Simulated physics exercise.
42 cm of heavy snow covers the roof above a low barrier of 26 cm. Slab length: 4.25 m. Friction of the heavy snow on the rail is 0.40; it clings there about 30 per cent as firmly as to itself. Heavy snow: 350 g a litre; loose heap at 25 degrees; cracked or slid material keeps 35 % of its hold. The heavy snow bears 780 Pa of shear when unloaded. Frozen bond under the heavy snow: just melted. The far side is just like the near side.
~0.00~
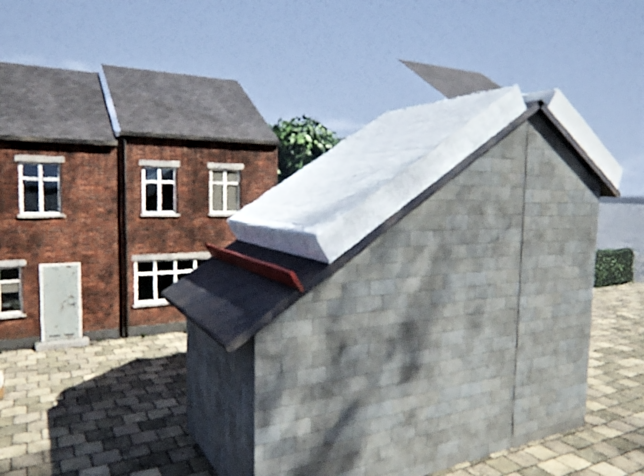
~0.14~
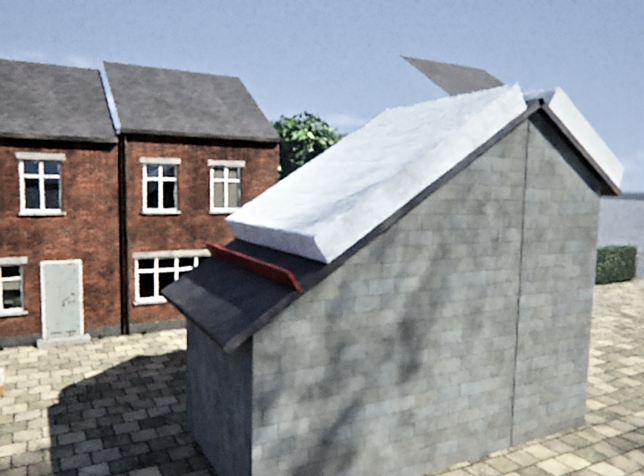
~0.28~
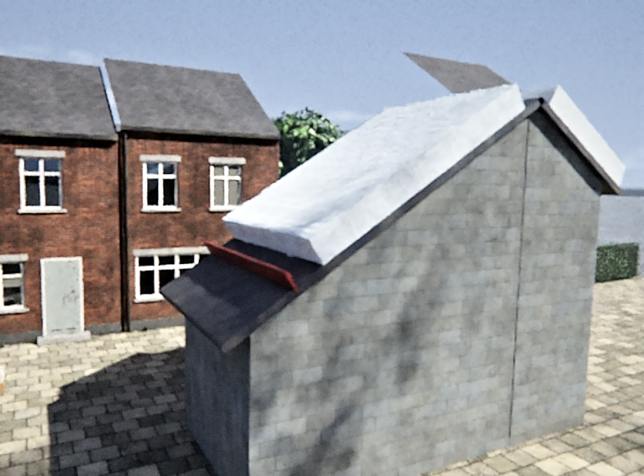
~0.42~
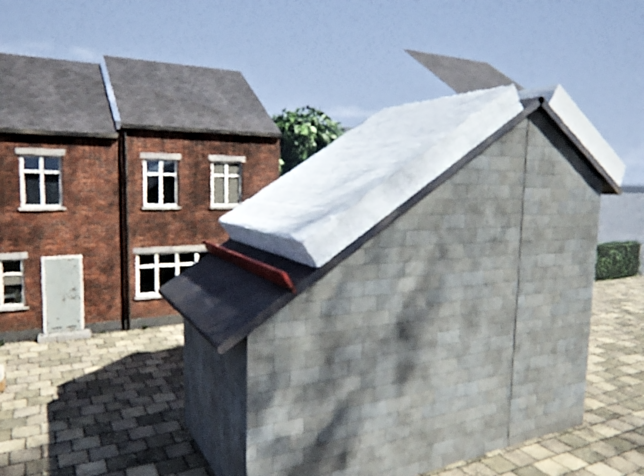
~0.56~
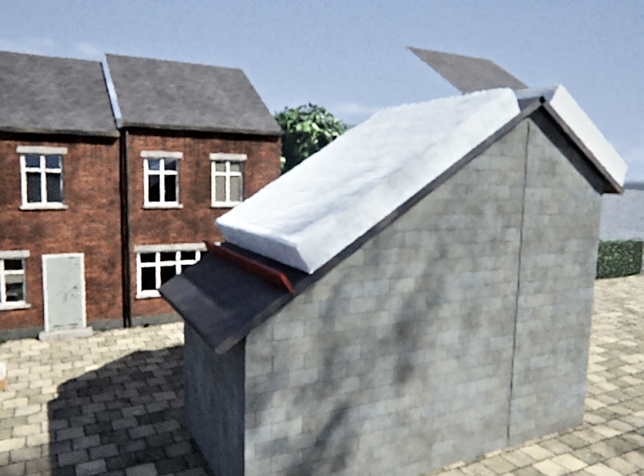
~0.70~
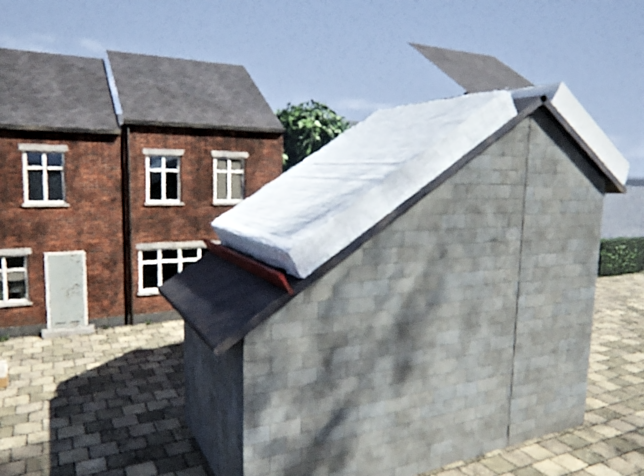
At the start, a thick white slab of snow lies on the sloping roof of a grey block building, just above a red strip near the lower edge, with brick houses behind. The slab slides slowly down to the left, moving a short way until its lower end meets the red strip.
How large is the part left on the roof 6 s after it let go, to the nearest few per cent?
Roughly 80 per cent.
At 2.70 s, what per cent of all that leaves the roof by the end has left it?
Close to 60 in a hundred.
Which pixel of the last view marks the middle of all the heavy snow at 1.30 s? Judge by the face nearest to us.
Roughly at (384, 197).
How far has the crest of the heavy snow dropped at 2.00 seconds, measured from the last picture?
Around 0.6 metres, give or take.
By 1.30 s, 100 % of the snow is on the roof.
By 2.00 s, 98 % of the snow is on the roof.
By 2.70 s, 89 % of the snow is on the roof.
By 3.40 s, 86 % of the snow is on the roof.
By 6.00 s, at the end, 80 % of the snow is on the roof.
